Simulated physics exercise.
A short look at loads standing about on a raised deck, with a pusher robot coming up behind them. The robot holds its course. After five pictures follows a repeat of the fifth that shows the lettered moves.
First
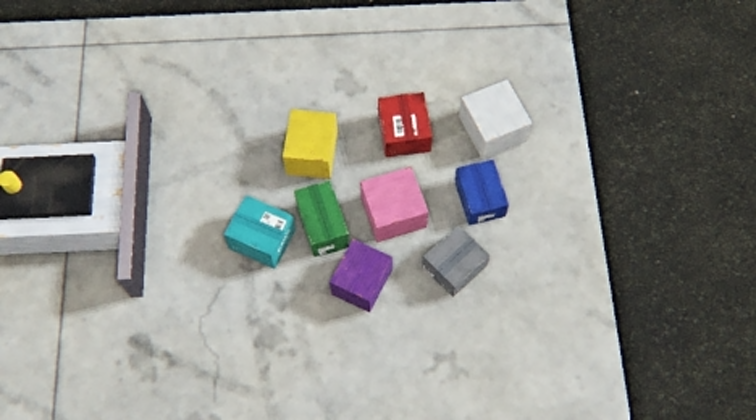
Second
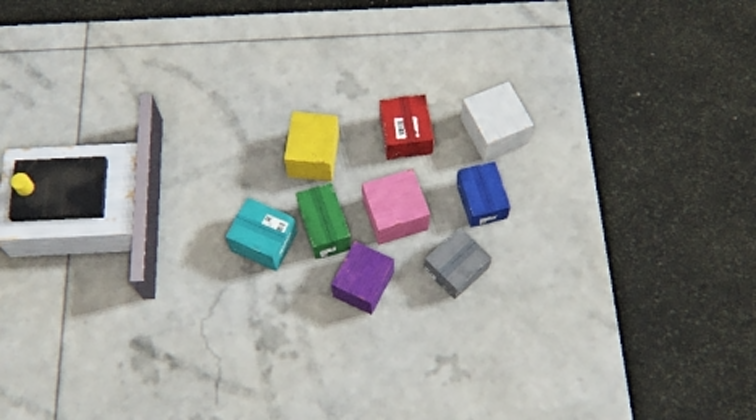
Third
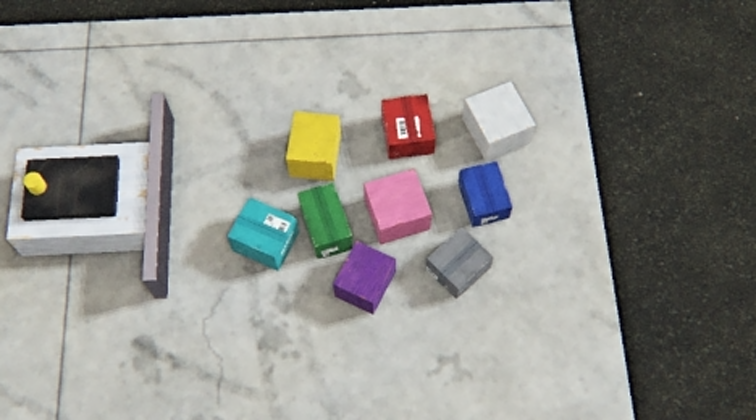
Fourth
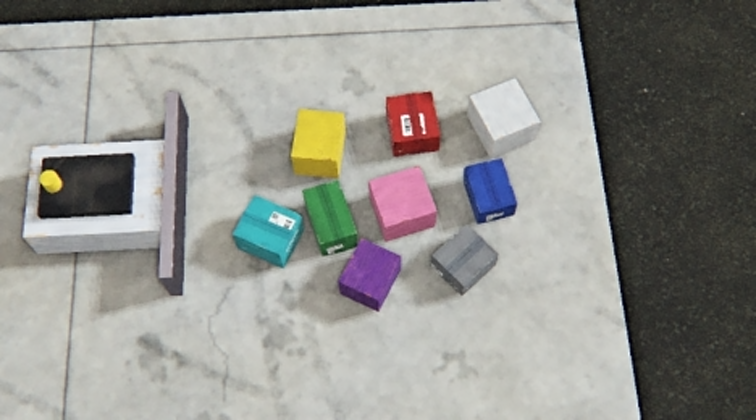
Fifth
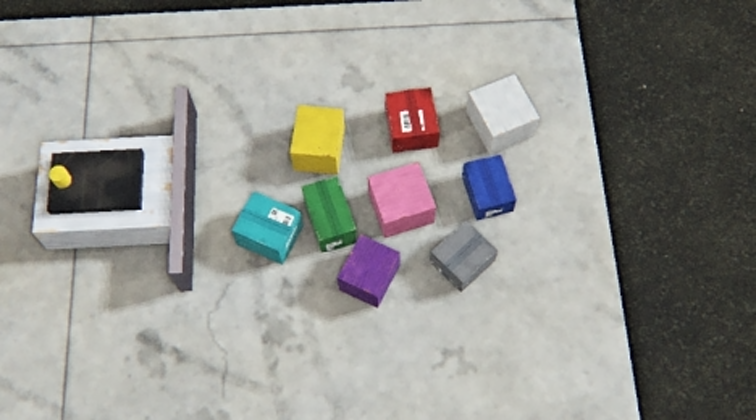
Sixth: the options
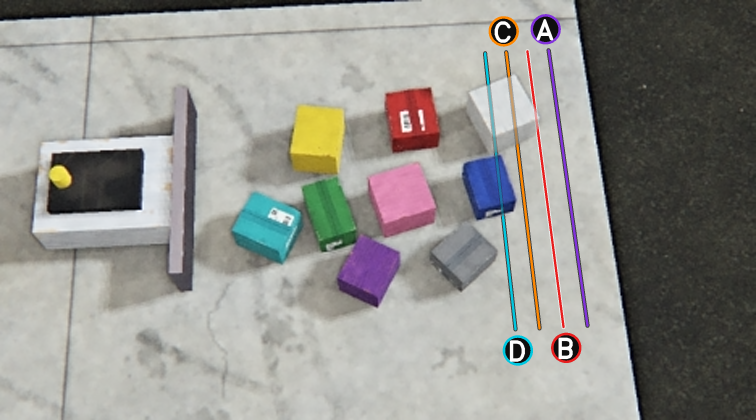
The clip opens on a loose cluster of coloured boxes on a pale surface, with a white robot partly in view at the left, its upright plate facing them. The robot moves slowly and steadily right, showing more of its body and narrowing the gap, while the boxes stay in place, untouched.
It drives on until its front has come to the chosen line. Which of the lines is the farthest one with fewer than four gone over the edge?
Up to line C.
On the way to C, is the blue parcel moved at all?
Yes.
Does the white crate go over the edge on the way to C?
Yes.
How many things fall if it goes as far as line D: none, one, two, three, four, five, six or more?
By then, three.
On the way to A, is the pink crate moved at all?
Yes.
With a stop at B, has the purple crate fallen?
By then, no.
On the copy, A at (567, 179); B at (544, 181); C at (522, 182); D at (499, 183).
On C. First, robot (228, 174); yellow crate (333, 138); pink crate (430, 199).
Then, robot (352, 167); blue parcel (595, 181); white crate (544, 114).
Finally, robot (447, 162); pink crate over the edge; white crate over the edge; three fallen.
By contrast, A drops six; B drops six; D is within the limit but short.
